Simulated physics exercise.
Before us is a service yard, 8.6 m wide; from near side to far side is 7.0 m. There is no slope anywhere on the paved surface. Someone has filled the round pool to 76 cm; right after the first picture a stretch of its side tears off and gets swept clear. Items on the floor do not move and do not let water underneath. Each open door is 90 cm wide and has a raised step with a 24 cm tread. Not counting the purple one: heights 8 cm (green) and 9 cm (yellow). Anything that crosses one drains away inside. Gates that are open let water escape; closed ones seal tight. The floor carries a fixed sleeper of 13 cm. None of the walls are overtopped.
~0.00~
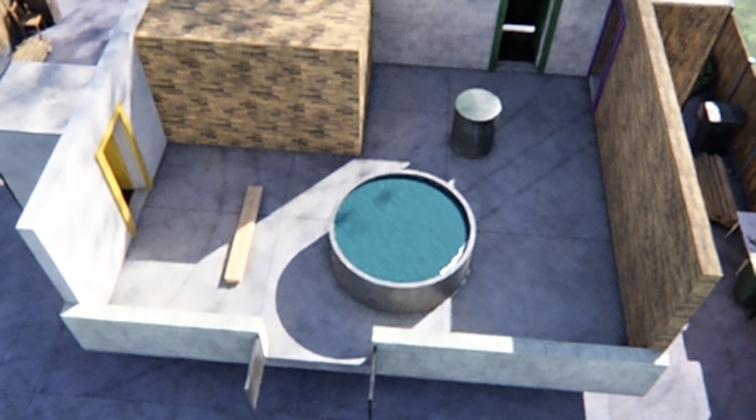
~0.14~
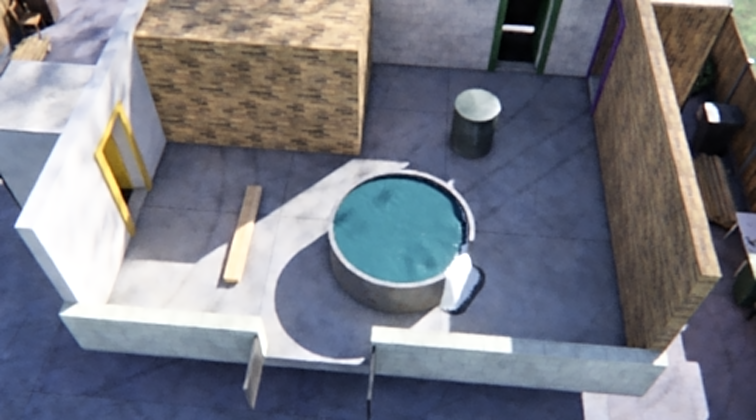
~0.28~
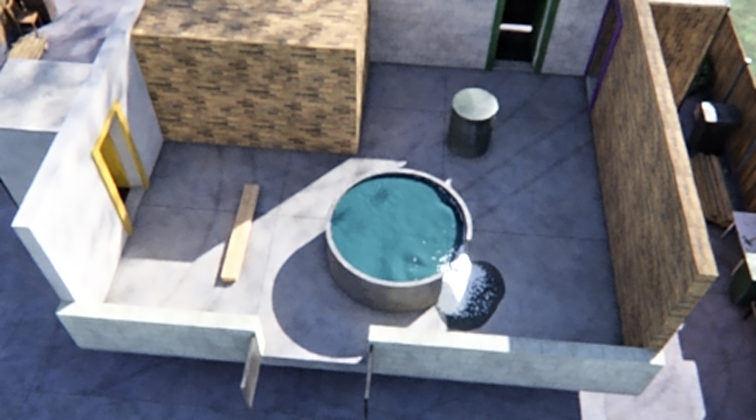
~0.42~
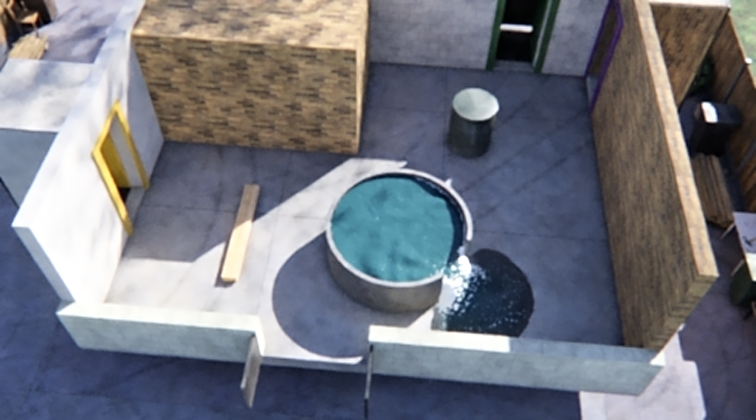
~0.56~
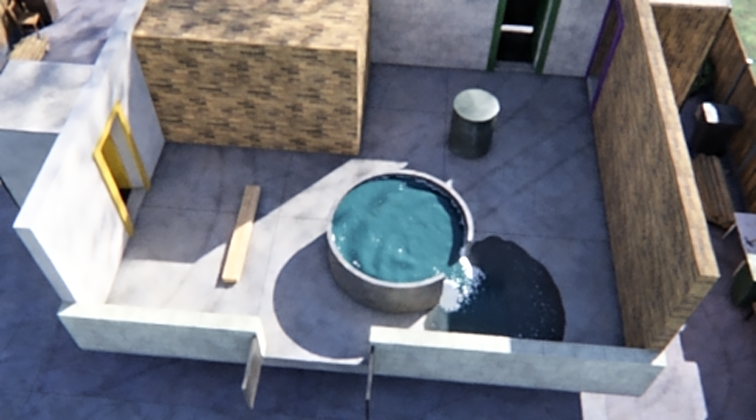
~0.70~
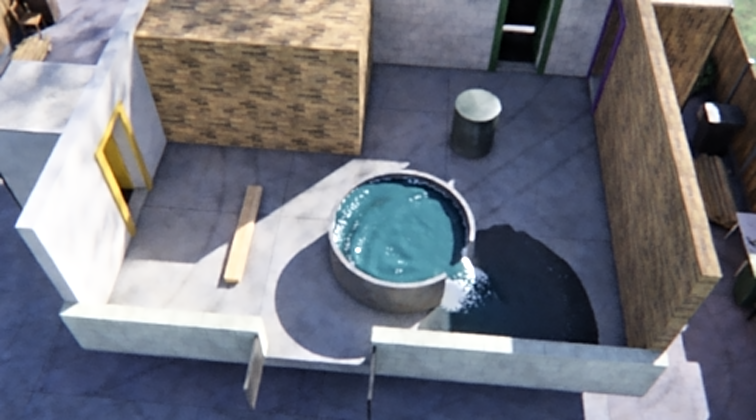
Water burst through a gap in the lower right side of the round pool and spread across the courtyard floor in a widening dark puddle, while the pool's surface rippled and the barrel stayed put.
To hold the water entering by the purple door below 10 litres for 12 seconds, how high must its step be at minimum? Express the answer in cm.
It must be at least roughly 14.5 cm high.
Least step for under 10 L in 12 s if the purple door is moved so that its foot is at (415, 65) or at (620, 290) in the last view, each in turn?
10.0 and 26 cm.
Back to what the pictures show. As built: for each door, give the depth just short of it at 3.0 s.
Lab note, cm: Green 0; yellow 0; purple 0.
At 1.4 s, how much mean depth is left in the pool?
Mean depth: Approx. 56 cm.
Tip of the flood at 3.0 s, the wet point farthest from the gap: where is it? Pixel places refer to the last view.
Look about (590, 134) in the last picture.
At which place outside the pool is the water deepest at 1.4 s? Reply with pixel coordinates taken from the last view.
Near pixel (623, 362).
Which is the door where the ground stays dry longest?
That would be the yellow door, last of all.
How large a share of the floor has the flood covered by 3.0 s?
30 %.
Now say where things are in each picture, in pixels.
Still water, 76 cm deep, in the round pool at (402, 228); the purple door at (603, 58) is dry, in the first picture.
The front is at (461, 309), 0.4 m from the gap at (457, 276); 0.2 m2 of floor is wet, 76 cm left at the back, in the second picture.
The gap is at (454, 276), the front 0.8 m out at (487, 314); the back of the round pool holds 76 cm, in the third picture.
Water pours out at (454, 277) and has run 1.3 m, to (520, 326); about 7 cm deep outside, 76 cm at the back, in the fourth picture.
Water pours out at (455, 278) and has run 1.9 m, to a hidden place; about 5 cm deep outside, 76 cm at the back, in the fifth picture.
The gap is at (457, 277), the front 2.5 m out at a hidden place; the back of the round pool holds 74 cm; the purple door at (603, 59), 5.8 m from the gap, is still 4.3 m from the nearest water, in the sixth picture.
After 1.4 s water covers 15 % of the floor, deepest (54 cm) near (623, 362); it has not reached the purple door.
After 3.0 s water covers 30 % of the floor, deepest (34 cm) near (554, 346); it has not reached the purple door.
After 12.0 s water covers 90 % of the floor, deepest (13 cm) near (376, 72); 10 cm at the purple door, 0 litres in over its 21 cm step.
At the purple door as built, the water arrived by 3.6 s and peaked near 16 cm at 7.4 s.
Run again over the same 12 s with other heights there, 26 litres in over 12 cm, 4 litres over 16 cm. The limit of 10 litres is kept from about 14.5 cm up.
